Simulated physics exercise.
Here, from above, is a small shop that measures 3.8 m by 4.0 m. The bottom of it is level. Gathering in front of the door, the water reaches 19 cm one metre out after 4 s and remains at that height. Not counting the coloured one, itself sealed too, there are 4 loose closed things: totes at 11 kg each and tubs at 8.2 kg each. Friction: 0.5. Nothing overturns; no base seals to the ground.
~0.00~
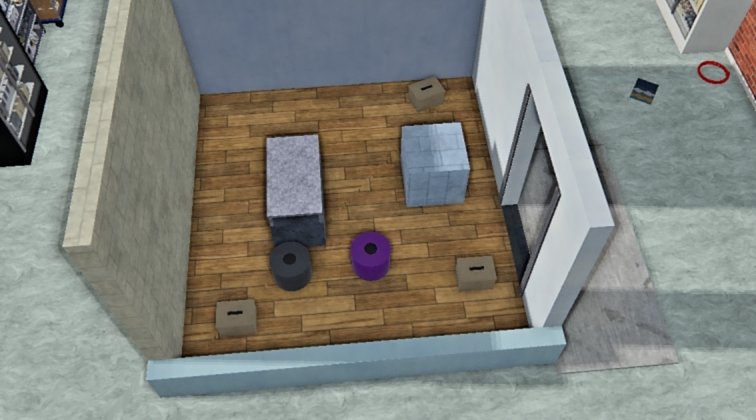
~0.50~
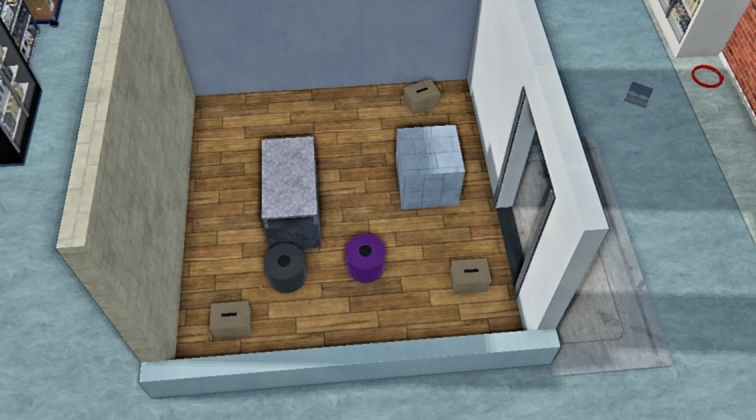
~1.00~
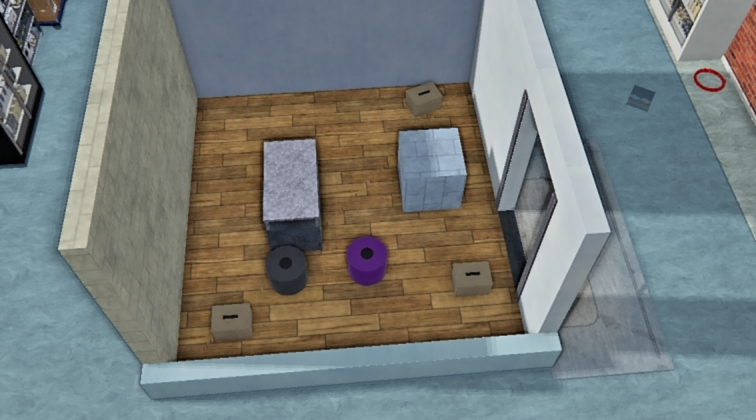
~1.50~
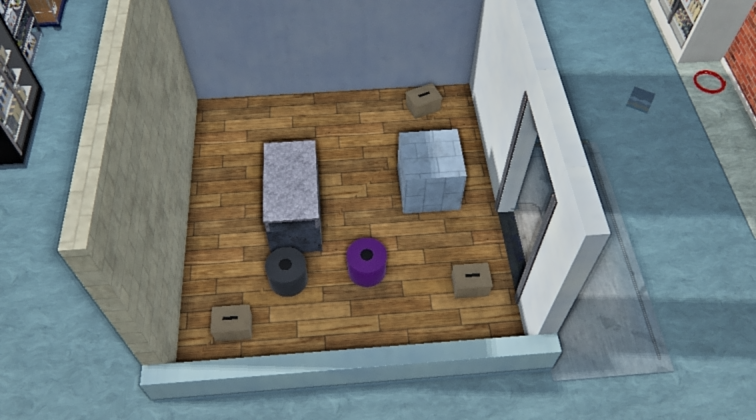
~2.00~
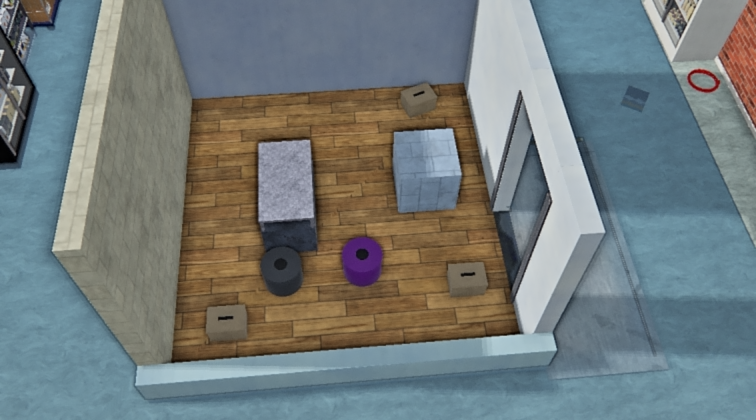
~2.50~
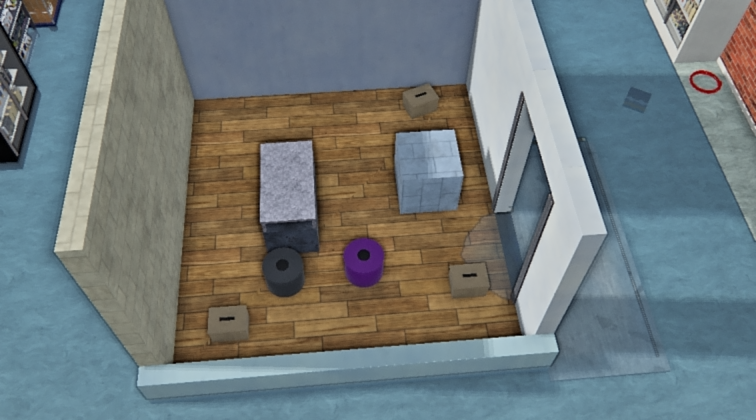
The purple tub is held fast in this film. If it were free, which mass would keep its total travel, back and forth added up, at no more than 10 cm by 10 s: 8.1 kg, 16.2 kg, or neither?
Both are insufficient.
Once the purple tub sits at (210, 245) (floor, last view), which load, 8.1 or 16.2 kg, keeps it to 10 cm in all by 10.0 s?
Well, no option works.
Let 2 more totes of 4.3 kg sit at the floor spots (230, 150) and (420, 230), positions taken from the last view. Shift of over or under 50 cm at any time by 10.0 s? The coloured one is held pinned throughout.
Order as asked: Stays within / goes beyond.
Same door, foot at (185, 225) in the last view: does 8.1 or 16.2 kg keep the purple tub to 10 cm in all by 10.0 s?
For that position, the smaller mass succeeds.
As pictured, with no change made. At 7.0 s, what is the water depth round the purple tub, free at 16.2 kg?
Depth: Approx. 8 cm.
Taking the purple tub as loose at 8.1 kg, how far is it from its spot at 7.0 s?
Shift: About 150 cm.
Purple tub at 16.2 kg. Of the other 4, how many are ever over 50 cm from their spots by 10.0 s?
The number is 2.
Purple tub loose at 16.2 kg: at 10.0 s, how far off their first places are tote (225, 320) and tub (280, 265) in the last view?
In that order: 5 cm, 140 cm.
After 3.5 s the purple tub would be 0 cm from its start with 8.1 kg and 0 cm from its start with 16.2 kg; 2 cm of water round it then.
After 4.5 s the purple tub would be 12 cm from its start with 8.1 kg and 0 cm from its start with 16.2 kg; 4 cm of water round it then.
After 7.0 s the purple tub would be 162 cm from its start with 8.1 kg and 39 cm from its start with 16.2 kg; 8 cm of water round it then.
After 10.0 s the purple tub would be 204 cm from its start with 8.1 kg and 109 cm from its start with 16.2 kg; 11 cm of water round it then.
